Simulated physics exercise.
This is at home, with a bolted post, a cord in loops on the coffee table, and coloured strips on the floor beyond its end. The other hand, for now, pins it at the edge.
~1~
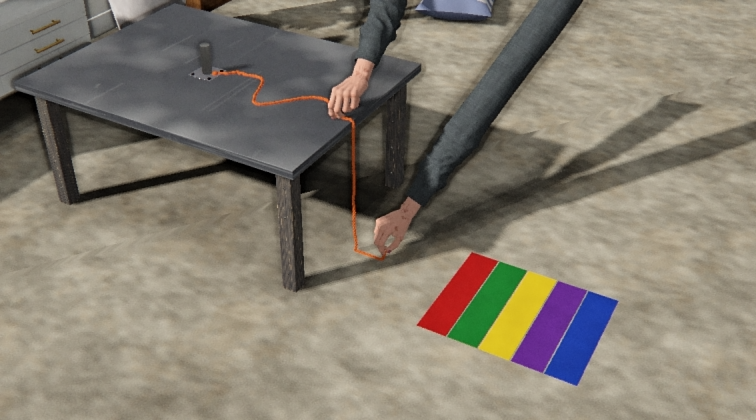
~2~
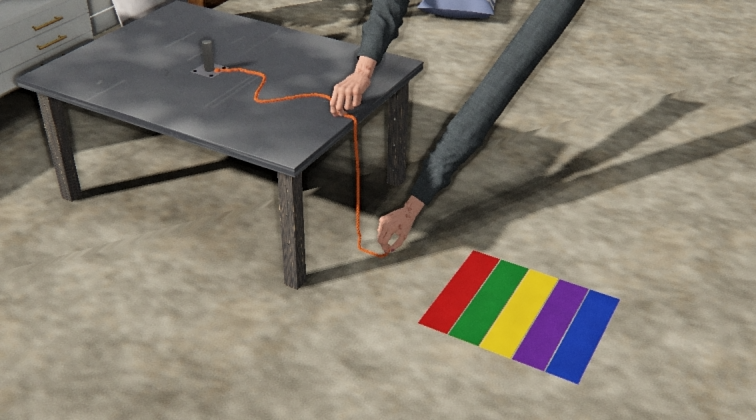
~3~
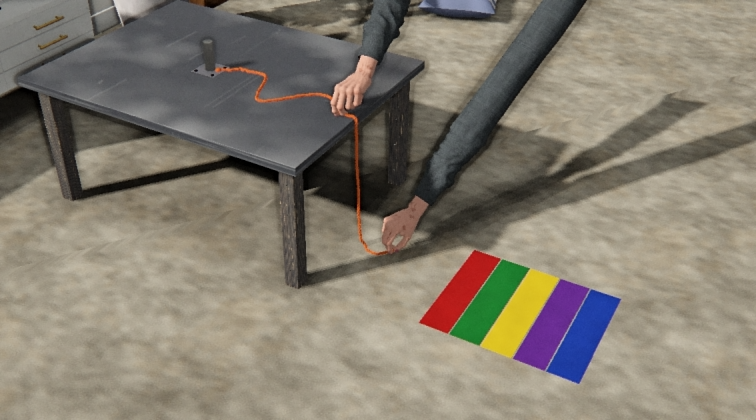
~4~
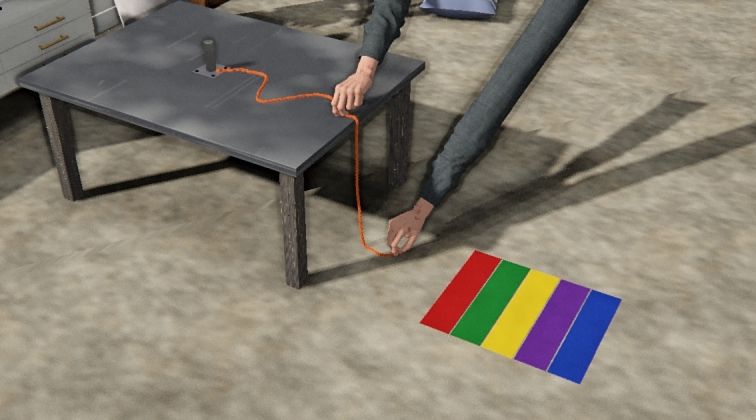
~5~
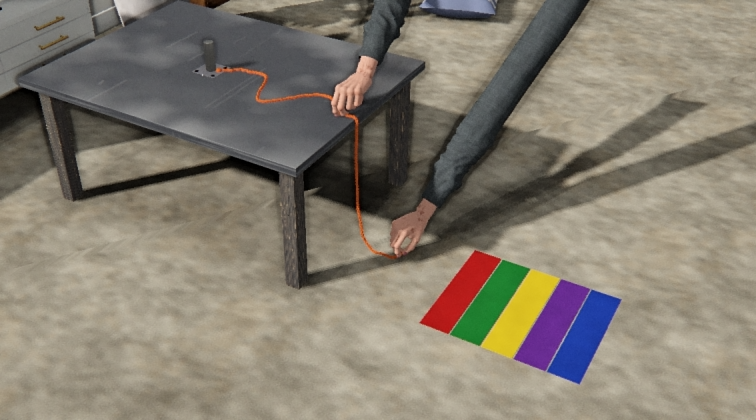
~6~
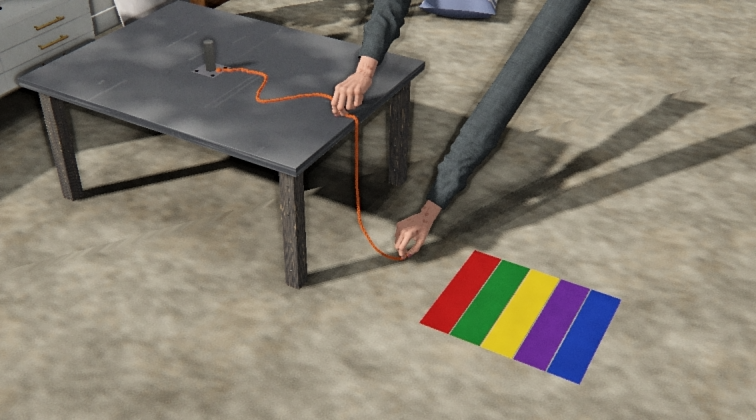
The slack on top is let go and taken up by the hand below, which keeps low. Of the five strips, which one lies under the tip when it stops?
The purple strip.
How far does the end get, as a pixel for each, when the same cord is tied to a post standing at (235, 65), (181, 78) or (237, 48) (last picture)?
Approximate pixels in order: (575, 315), (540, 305), (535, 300).
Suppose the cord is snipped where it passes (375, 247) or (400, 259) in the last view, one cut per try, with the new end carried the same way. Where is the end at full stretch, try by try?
Near (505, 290) and (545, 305).
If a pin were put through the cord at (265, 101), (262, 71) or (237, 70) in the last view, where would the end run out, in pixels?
Approximately (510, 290), (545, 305) and (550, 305), respectively.
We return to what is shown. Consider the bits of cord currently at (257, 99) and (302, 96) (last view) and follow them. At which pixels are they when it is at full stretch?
(303, 99) for the first, (343, 113) for the second.
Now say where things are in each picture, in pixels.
In the first picture, end (386, 252); red (441, 316); green (472, 327); yellow (503, 339); purple (536, 351); blue (569, 363).
In the second picture, end (389, 250); cord through (242, 71) (257, 93) (308, 96) (348, 116) (358, 175) (358, 231).
In the third picture, end (393, 251).
In the fourth picture, end (399, 253); cord through (243, 71) (259, 93) (310, 96) (350, 116) (357, 175) (361, 231).
In the fifth picture, end (401, 254).
In the sixth picture, end (406, 255); cord through (243, 71) (258, 93) (310, 95) (350, 116) (357, 175) (365, 232).
Early on, end near (507, 291); over green.
Midway, end near (540, 302); over yellow.
At the end of the slack, end near (560, 309); over purple. The end stops over the purple strip.
